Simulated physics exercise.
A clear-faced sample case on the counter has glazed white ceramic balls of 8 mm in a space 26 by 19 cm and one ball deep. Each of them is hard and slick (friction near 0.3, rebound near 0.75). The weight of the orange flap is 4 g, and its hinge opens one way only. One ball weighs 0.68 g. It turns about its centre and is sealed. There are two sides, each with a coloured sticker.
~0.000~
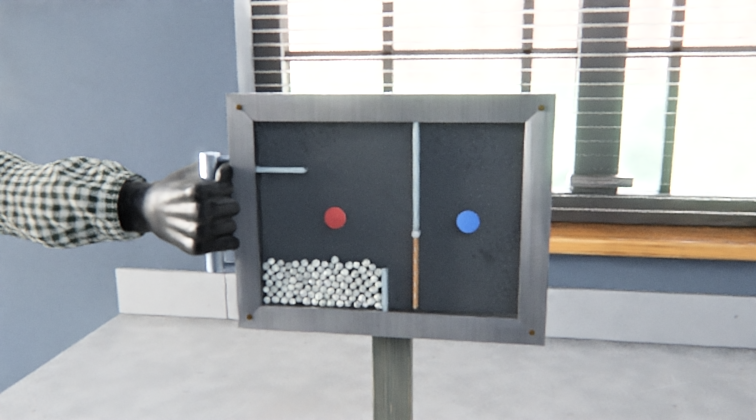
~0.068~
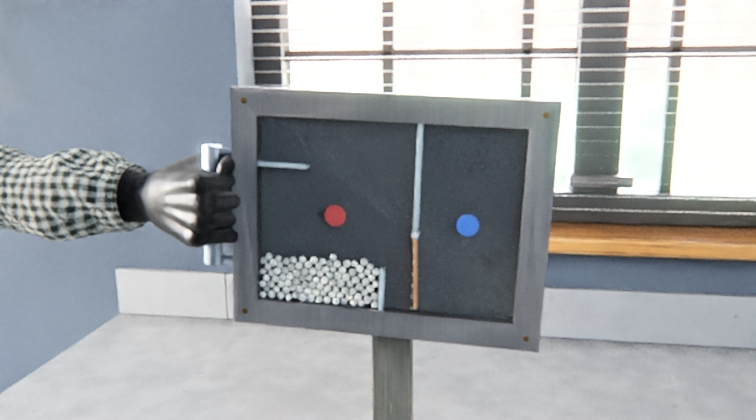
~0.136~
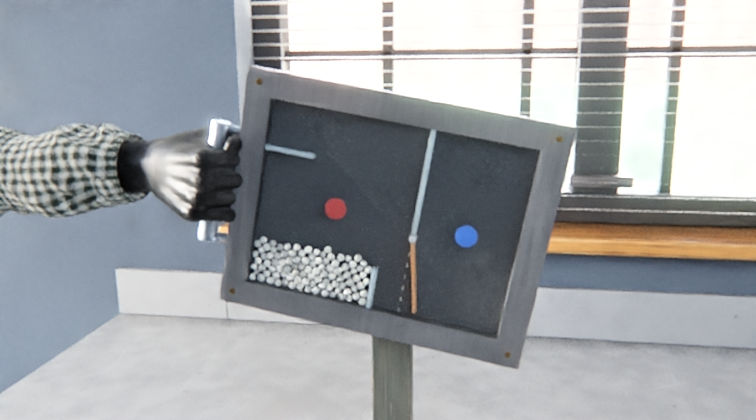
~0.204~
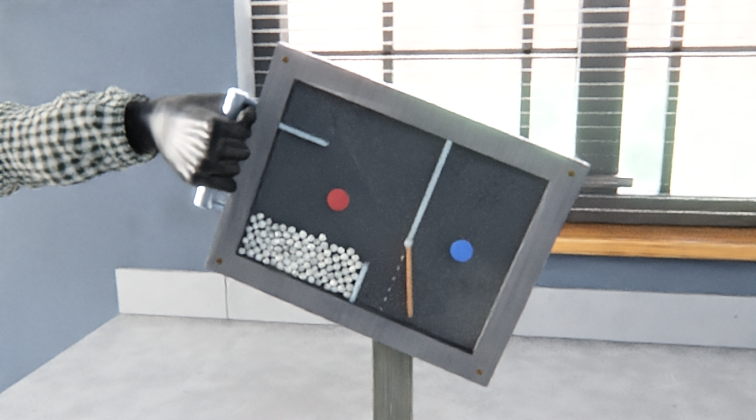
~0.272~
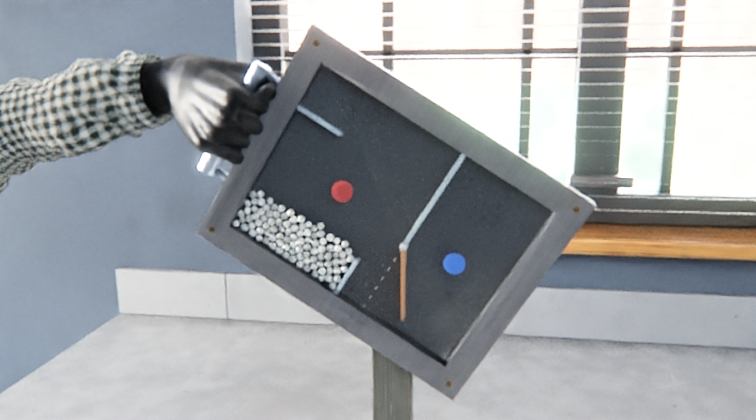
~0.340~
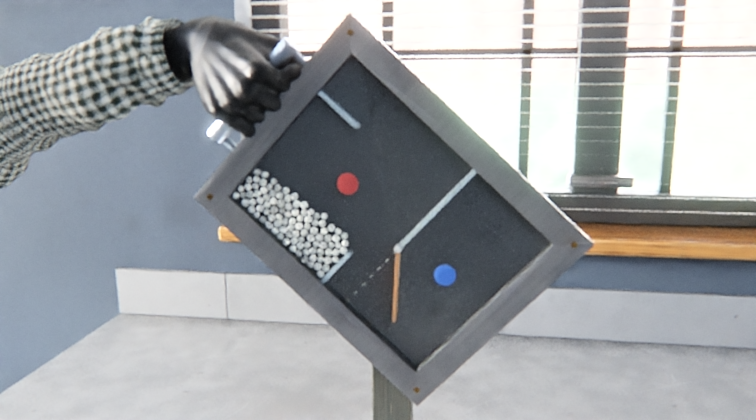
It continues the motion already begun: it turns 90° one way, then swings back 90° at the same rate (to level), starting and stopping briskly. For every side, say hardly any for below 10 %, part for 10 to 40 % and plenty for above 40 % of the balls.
Red side: Middle tier; blue side: Top tier.
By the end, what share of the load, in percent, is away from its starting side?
Moved: Close to 70 %.
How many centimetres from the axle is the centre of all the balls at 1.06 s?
I'd put it near 1 centimetres to the right and 8 centimetres below.
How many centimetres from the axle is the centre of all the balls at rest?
The middle sits around 6 cm right of it and 8 cm below it.
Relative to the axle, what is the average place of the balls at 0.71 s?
Some 5 cm left and 1 cm below.
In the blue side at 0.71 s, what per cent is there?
Share: Some 20 per cent.
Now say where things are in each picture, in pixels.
In the first picture, level; about 100 balls; load centre (321, 283); top ball (335, 260); orange flap (416, 233); red (335, 218), blue (468, 222).
In the second picture, turned 3° clockwise; load centre (318, 280); top ball (333, 257).
In the third picture, turned 11° clockwise; load centre (310, 270); top ball (264, 240); wall ends (414, 233), (314, 156), (375, 268).
In the fourth picture, turned 21° clockwise; load centre (301, 255); top ball (260, 217); orange flap (409, 243).
In the fifth picture, turned 32° clockwise; load centre (295, 238); top ball (261, 194).
In the sixth picture, turned 43° clockwise; load centre (293, 222); top ball (257, 172); orange flap (398, 248); red (348, 184), blue (445, 275).
By 0.71 s, it stands 90° clockwise; the balls' middle is 5 cm left of and 1 cm below the centre; red 80 %, blue 20 %; orange flap open 58°.
By 1.06 s, it stands 45° clockwise; the balls' middle is 1 cm right of and 8 cm below the centre; red 40 %, blue 60 %; orange flap open 58°.
By 1.41 s, it stands level; the balls' middle is 6 cm right of and 7 cm below the centre; red 30 %, blue 70 %; orange flap open 57°.
Settled by 2.8 s, it stands level; red 30 %, blue 70 %; orange flap open 57°.
